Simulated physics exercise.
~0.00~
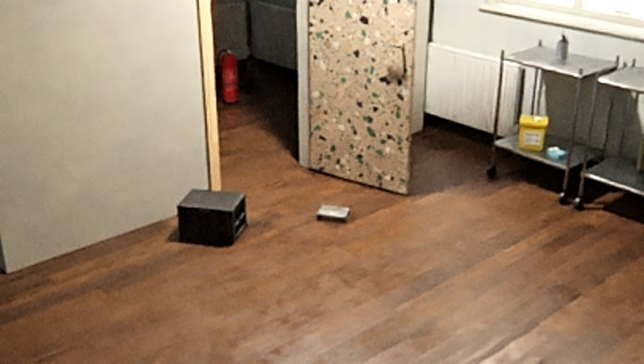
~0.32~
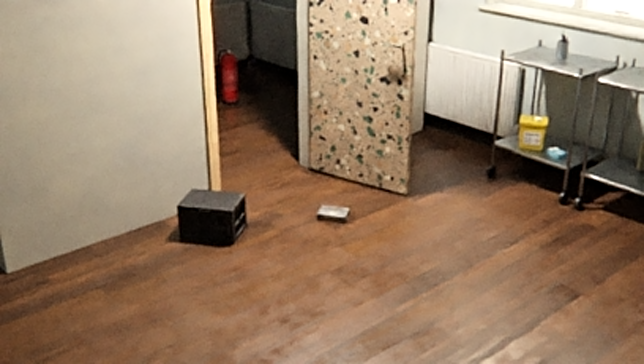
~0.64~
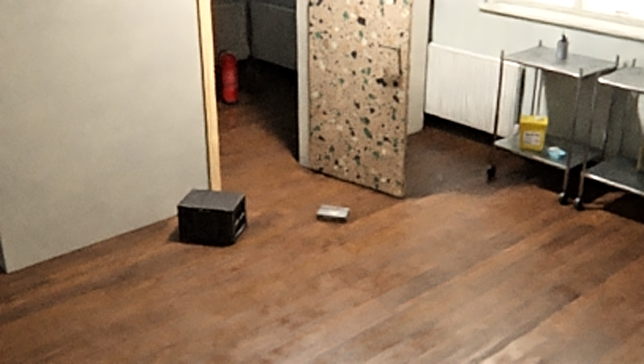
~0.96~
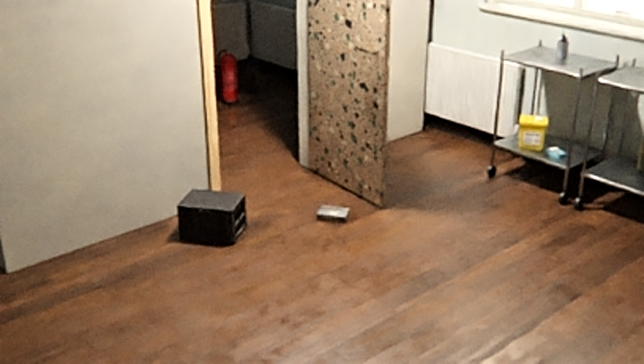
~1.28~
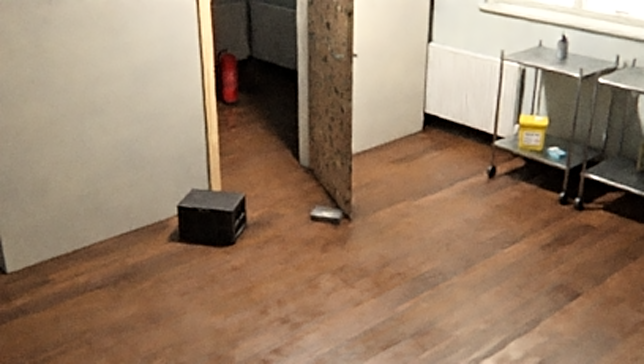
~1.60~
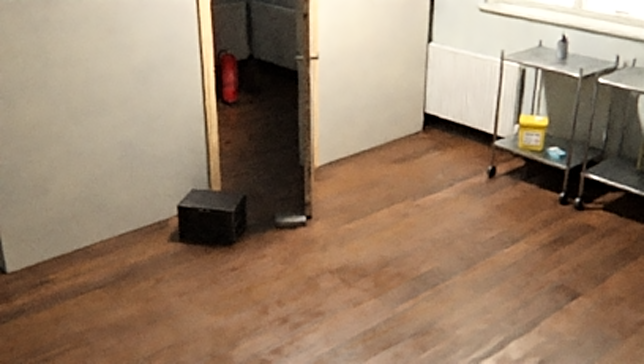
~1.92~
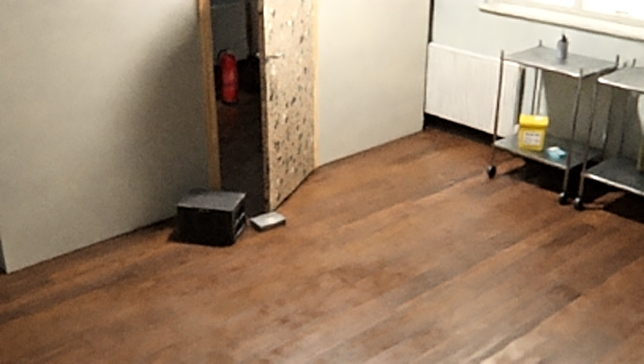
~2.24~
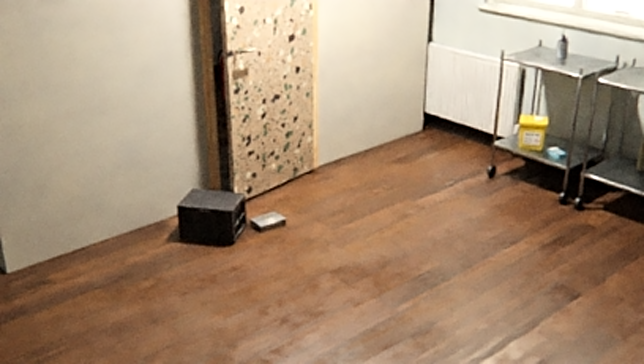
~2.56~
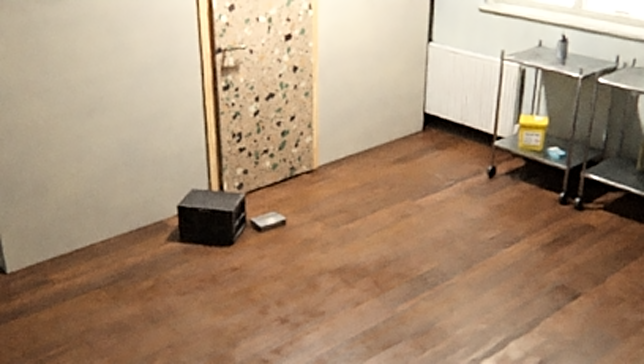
A speckled, terrazzo-patterned door stands wide open in a room with a dark wooden floor, seen from a fixed, raised viewpoint. A black crate sits left of the doorway, a small grey packet lies on the floor near the door, and a red extinguisher shows through the opening. Metal trolleys, one holding a yellow container, stand at the right by a white radiator. The door starts to swing leftward, slowly at first, then reaches the packet and pushes it left toward the crate. The door closes fully, leaving the packet resting just right of the unmoved crate.
